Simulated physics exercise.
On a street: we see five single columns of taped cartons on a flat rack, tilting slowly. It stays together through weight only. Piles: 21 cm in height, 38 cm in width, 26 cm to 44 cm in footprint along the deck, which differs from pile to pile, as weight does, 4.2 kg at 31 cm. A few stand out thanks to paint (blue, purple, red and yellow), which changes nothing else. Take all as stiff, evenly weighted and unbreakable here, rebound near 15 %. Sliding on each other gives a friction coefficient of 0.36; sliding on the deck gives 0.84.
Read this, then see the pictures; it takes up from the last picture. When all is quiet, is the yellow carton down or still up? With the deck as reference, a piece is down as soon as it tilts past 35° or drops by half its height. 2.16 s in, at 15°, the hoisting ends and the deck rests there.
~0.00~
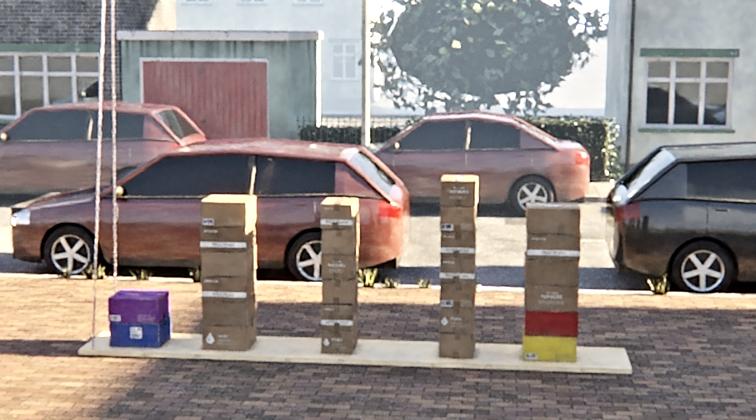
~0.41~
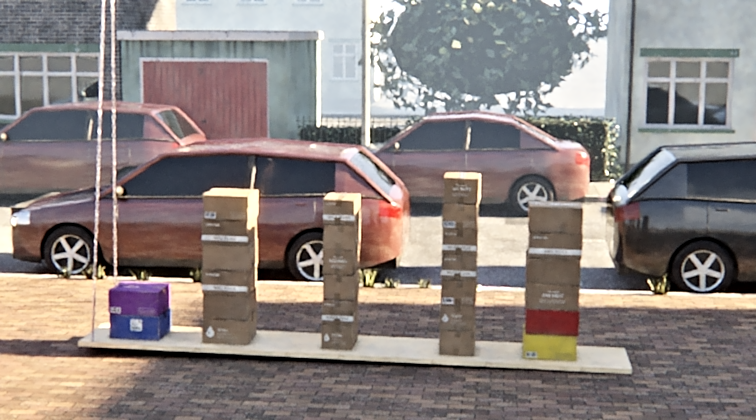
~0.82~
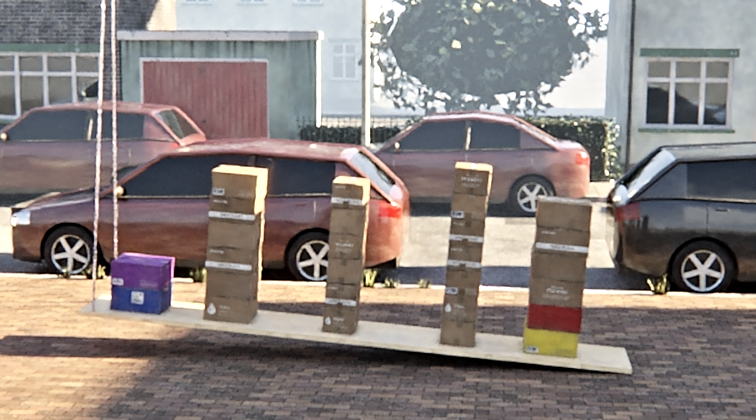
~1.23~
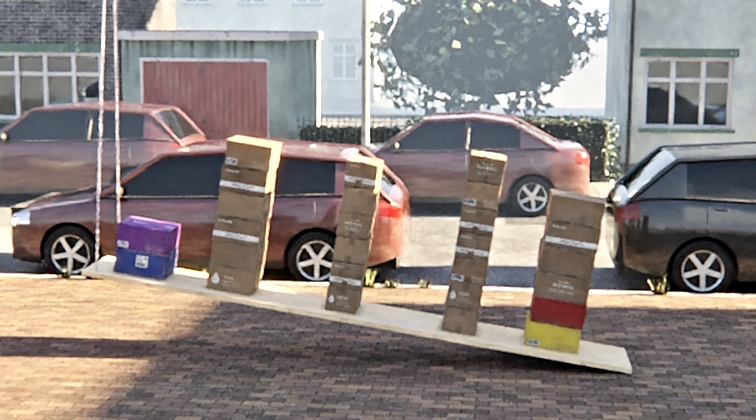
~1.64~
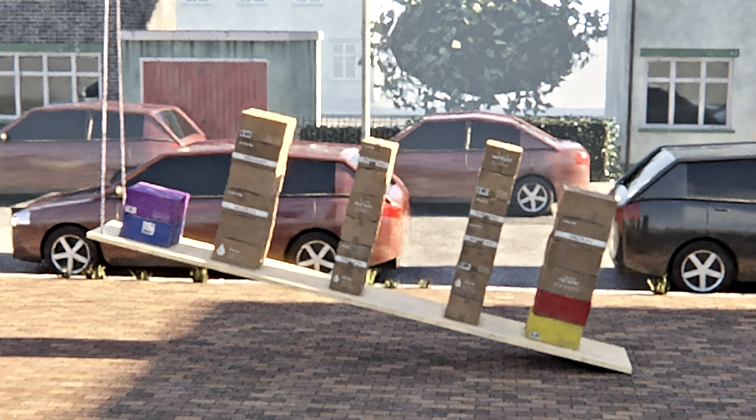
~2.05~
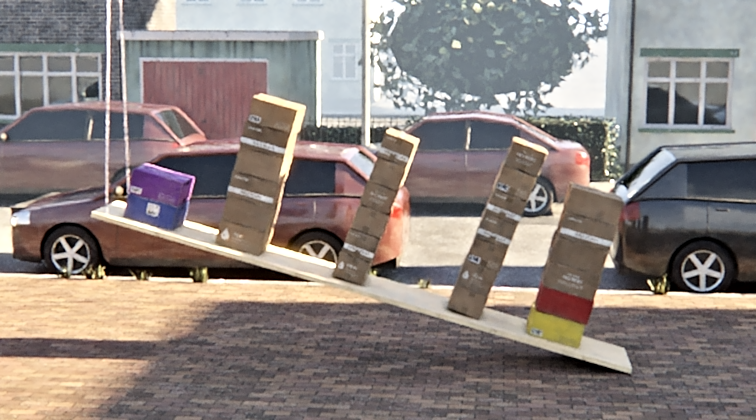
In the end the yellow carton is still up.
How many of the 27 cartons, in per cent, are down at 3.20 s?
65 per cent.
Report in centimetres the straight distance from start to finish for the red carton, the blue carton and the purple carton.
Roughly red 80 cm, blue 110 cm, purple 110 cm.
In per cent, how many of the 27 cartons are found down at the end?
Near 65 per cent.
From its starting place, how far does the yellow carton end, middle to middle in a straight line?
About 20 cm.
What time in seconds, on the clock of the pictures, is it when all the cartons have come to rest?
Close to 4.0 seconds, I'd say.
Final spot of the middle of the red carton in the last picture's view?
In the final picture its centre lies roughly at (647, 338).
By 2.56 s, slope 15°; 6 of the 27 cartons down; yellow carton unmoved; red carton moved 18 mm.
By 3.20 s, slope 15°; 18 of the 27 cartons down; yellow carton moved 30 mm; red carton tilted 54°, 8 cm lower.
When it is over (4.4 s), slope 15°; 18 of the 27 cartons down; yellow carton moved 31 mm; red carton upside down; purple carton unmoved. In pixels of the last frame, middles, yellow carton near (559, 325), red carton near (647, 338).
